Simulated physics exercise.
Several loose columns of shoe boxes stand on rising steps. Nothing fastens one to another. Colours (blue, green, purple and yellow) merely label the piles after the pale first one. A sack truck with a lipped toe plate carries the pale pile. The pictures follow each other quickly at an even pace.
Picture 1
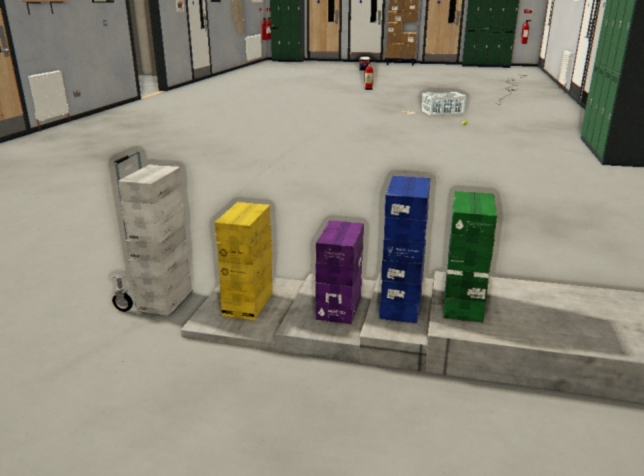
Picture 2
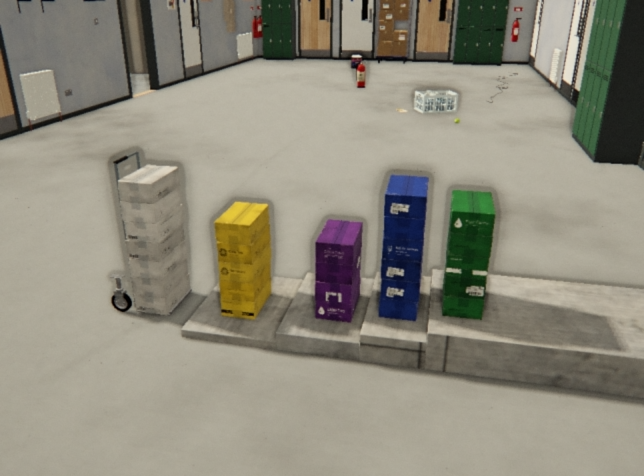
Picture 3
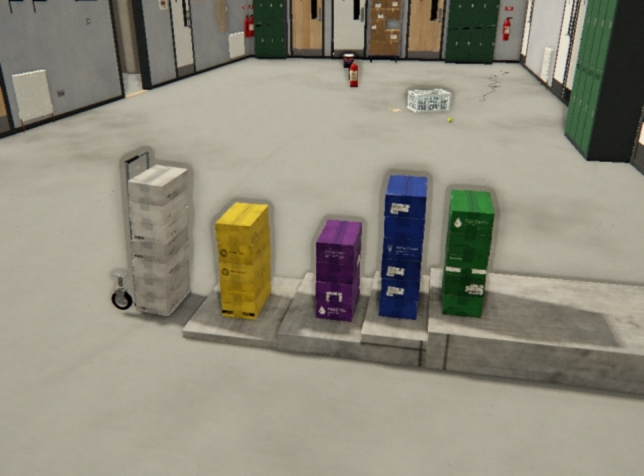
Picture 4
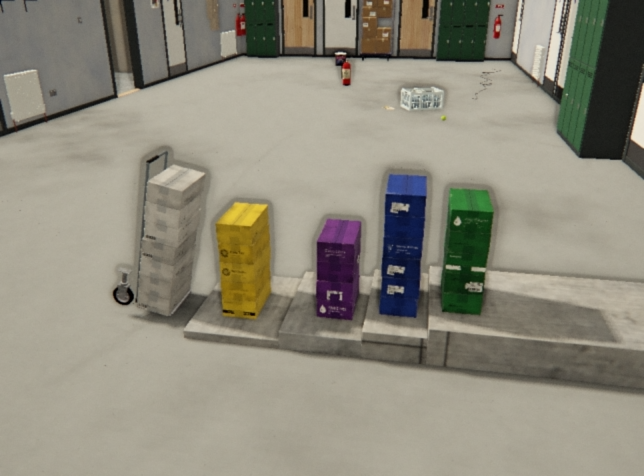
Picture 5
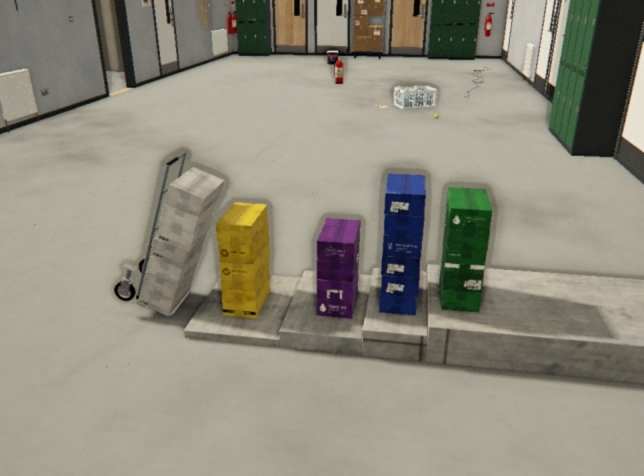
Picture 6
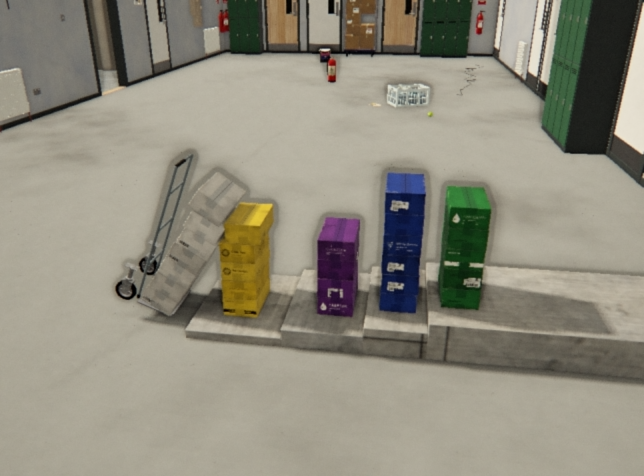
At first, a pale pile of boxes stands upright on a sack truck at the left, beside yellow, purple, blue and green piles on low steps. The truck and pale pile then tilt rightward, slightly and then steeply, until the pale boxes lean against the yellow pile, whose top shifts a little.
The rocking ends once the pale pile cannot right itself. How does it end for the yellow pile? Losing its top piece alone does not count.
In the end the yellow column comes down.
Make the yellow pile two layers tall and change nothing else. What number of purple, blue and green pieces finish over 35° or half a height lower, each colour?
Down at the end: Purple 0, blue 0, green 0.
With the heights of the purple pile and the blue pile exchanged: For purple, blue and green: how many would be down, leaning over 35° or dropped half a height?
Pile by pile, purple 0, blue 0, green 0.
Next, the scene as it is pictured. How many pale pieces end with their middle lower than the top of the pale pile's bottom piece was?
It comes to 1.
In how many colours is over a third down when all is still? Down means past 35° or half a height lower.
The toll is 1.
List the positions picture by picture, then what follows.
In the first frame (we follow the side turned to the camera; the camera moves round a little), truck frame (121, 194) level; top yellow box (243, 213); top green box (474, 225); no other piece has moved.
Truck frame level; top yellow box (243, 213), in the second frame.
Truck frame (129, 194) rocked barely, top of the pale pile leaning barely; top yellow box (243, 214); no other piece has moved, in the third frame.
Truck frame (145, 193) rocked a little, top of the pale pile leaning a little; top yellow box (243, 214); no other piece has moved, in the fourth frame.
Truck frame (161, 194) rocked clearly, top of the pale pile leaning clearly; top yellow box (242, 213); no other piece has moved, in the fifth frame.
Truck frame (168, 195) rocked clearly, top of the pale pile leaning well over; top yellow box (250, 214) displaced a little; top green box (470, 219); one has shifted, in the sixth frame.
Soon, 6 of the pale pile down; none of the 5 yellow boxes down (0 of 20 in all colours); top yellow box displaced about its own height.
A while on, 7 of the pale pile down; none of the 5 yellow boxes down (0 of 20 in all colours); top yellow box tipped a little.
Towards the end, 7 of the pale pile down; 1 of the 5 yellow boxes down (1 of 20 in all colours); top yellow box tipped clearly, half its height lower; top purple box displaced half its height.
Then, 6 of the pale pile down; 4 of the 5 yellow boxes down (4 of 20 in all colours); top yellow box tipped clearly, about its own height lower; top purple box displaced about its own height.
Finally, 6 of the pale pile down; 4 of the 5 yellow boxes down (4 of 20 in all colours); top yellow box tipped clearly, about its own height lower; top purple box tipped barely. Seen by the last camera, middles, top yellow box near (326, 253), top purple box near (365, 241).
